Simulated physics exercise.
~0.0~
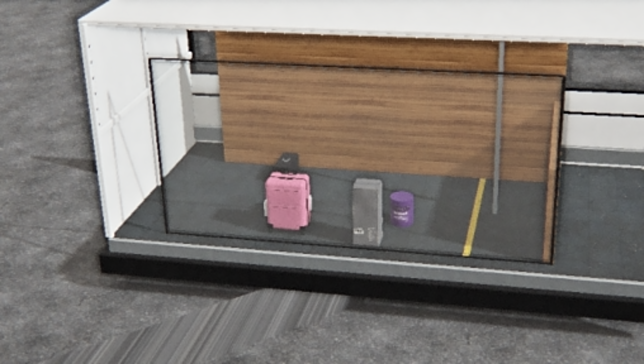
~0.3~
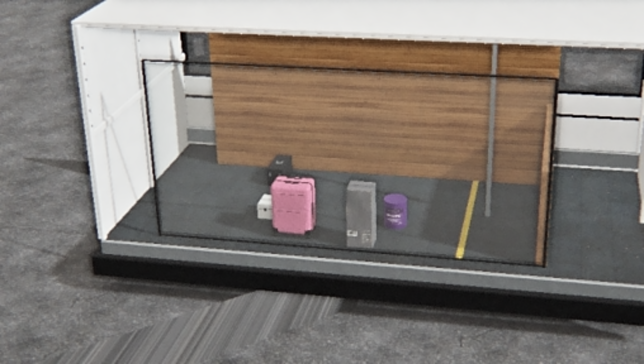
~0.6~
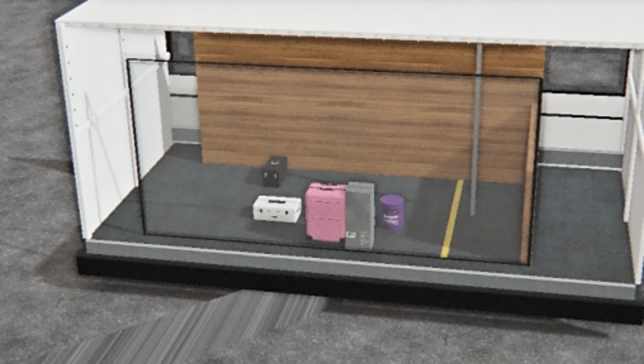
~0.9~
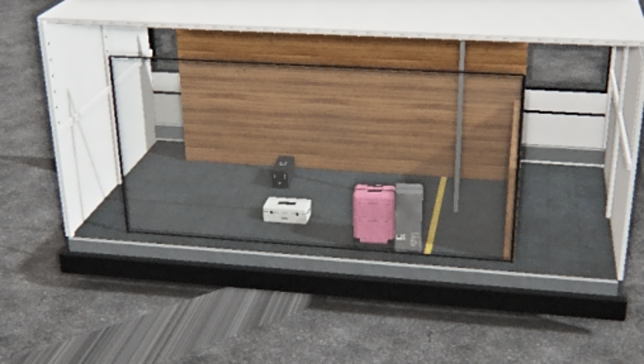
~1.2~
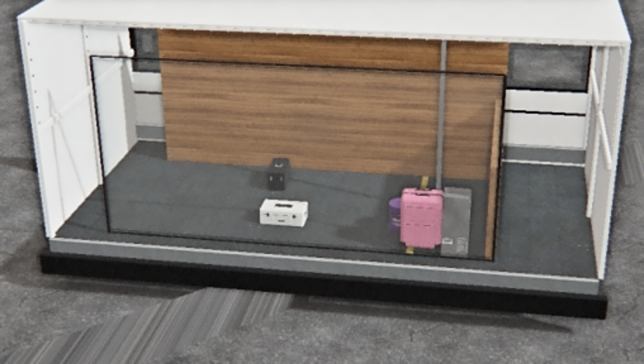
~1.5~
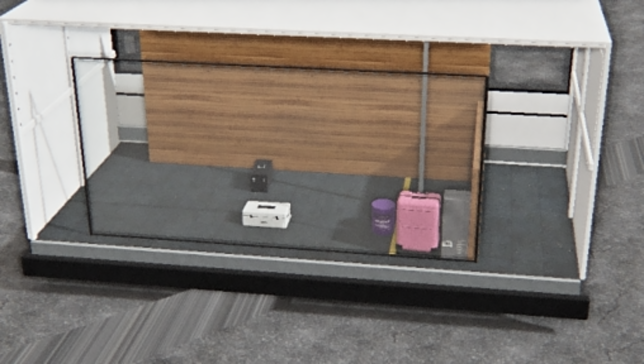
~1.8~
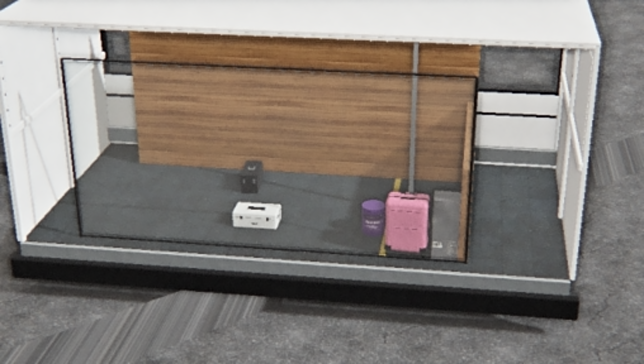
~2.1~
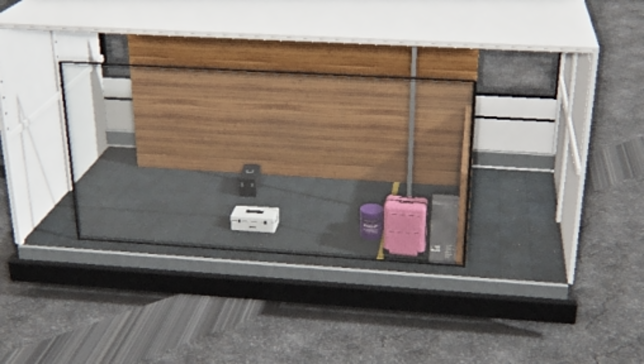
At the start, a pink wheeled case, a grey tall box and a purple bucket stand upright in an open-fronted bay, with a black toolbox behind the case and a yellow line on the floor to the right. The pink case rolls right, uncovering a white toolbox, and closes in on the grey box. Both then travel right together, hiding the bucket for a while, and reach the line. The bucket reappears just left of the pink case. At the end, the grey box rests beyond the line, while the bucket and both toolboxes stay short of it.
